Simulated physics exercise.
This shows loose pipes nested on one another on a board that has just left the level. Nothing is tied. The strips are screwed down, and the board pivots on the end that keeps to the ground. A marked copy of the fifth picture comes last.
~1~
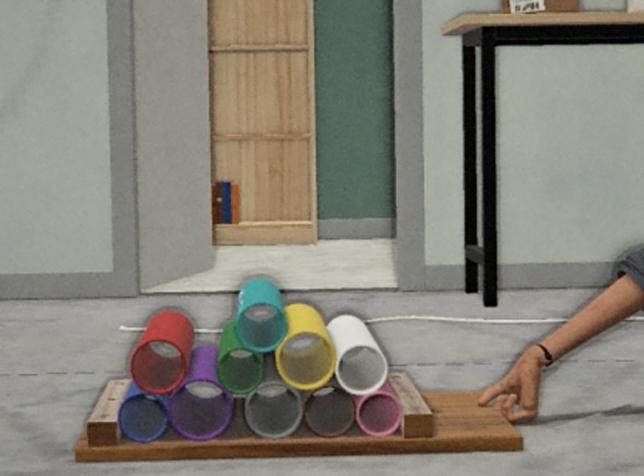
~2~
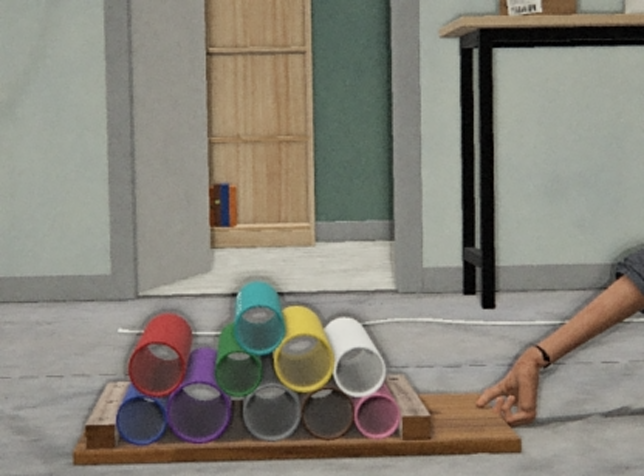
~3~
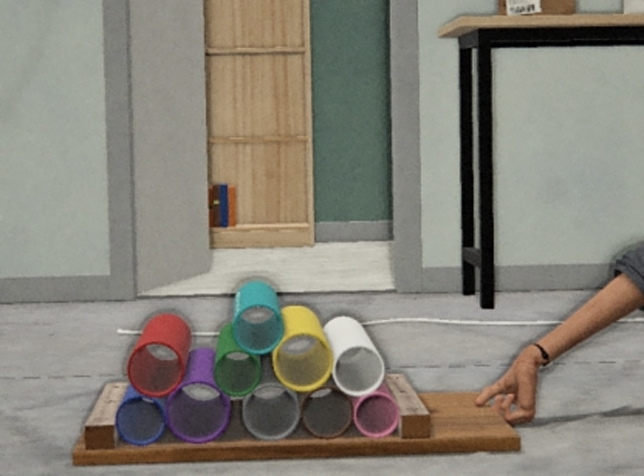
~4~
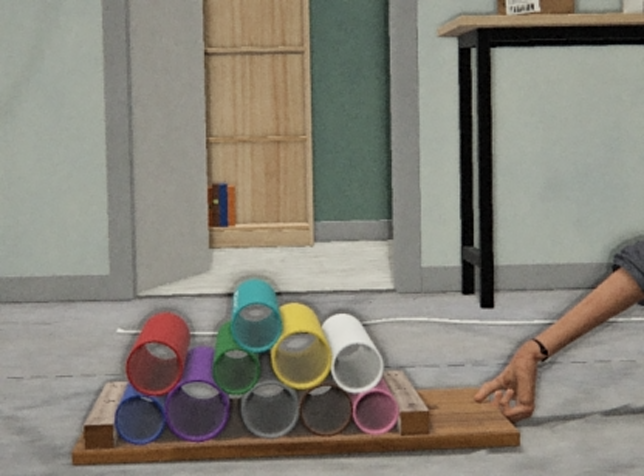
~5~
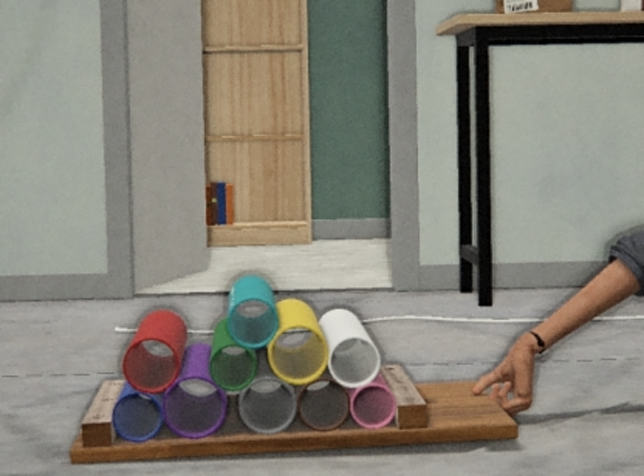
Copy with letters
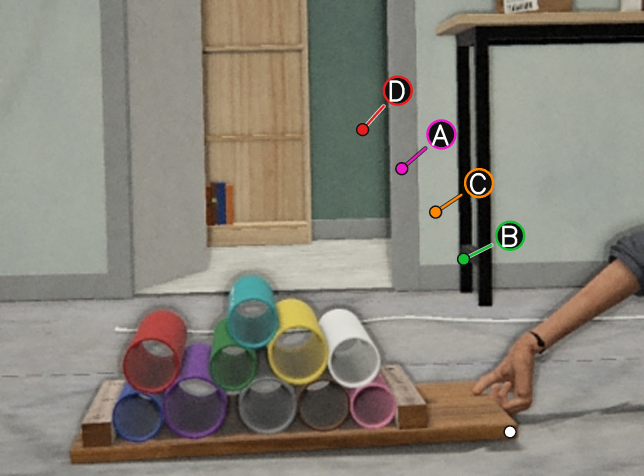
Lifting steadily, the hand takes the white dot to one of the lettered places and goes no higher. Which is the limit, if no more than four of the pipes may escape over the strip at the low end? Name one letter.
Lift it to C and no more.
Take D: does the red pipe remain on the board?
No, with D.
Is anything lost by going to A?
At A: Yes.
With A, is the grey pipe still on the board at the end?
Yes, with A.
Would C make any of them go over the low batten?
Yes.
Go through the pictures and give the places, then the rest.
Yellow pipe (306, 360); red pipe (159, 366); white pipe (362, 369), in the first picture.
White pipe (360, 371); turquoise pipe (260, 329), in the second picture.
Board (293, 414); pink pipe (377, 415); white pipe (359, 371); brown pipe (327, 413), in the third picture.
Board (293, 412); blue pipe (140, 420); purple pipe (197, 410), in the fourth picture.
Board (290, 408); blue pipe (137, 417); purple pipe (194, 407), in the fifth picture.
On the marked copy, A at (402, 169); B at (464, 259); C at (435, 212); D at (362, 130); the white dot at (510, 432).
Taking C. A third of the way, board at 18°.
Two thirds of the way, board at 32°.
When it is over, board at 32°, two over the low batten (red, turquoise).
As for the rest, A five over the low batten; B two over the low batten (red, turquoise); D five over the low batten.
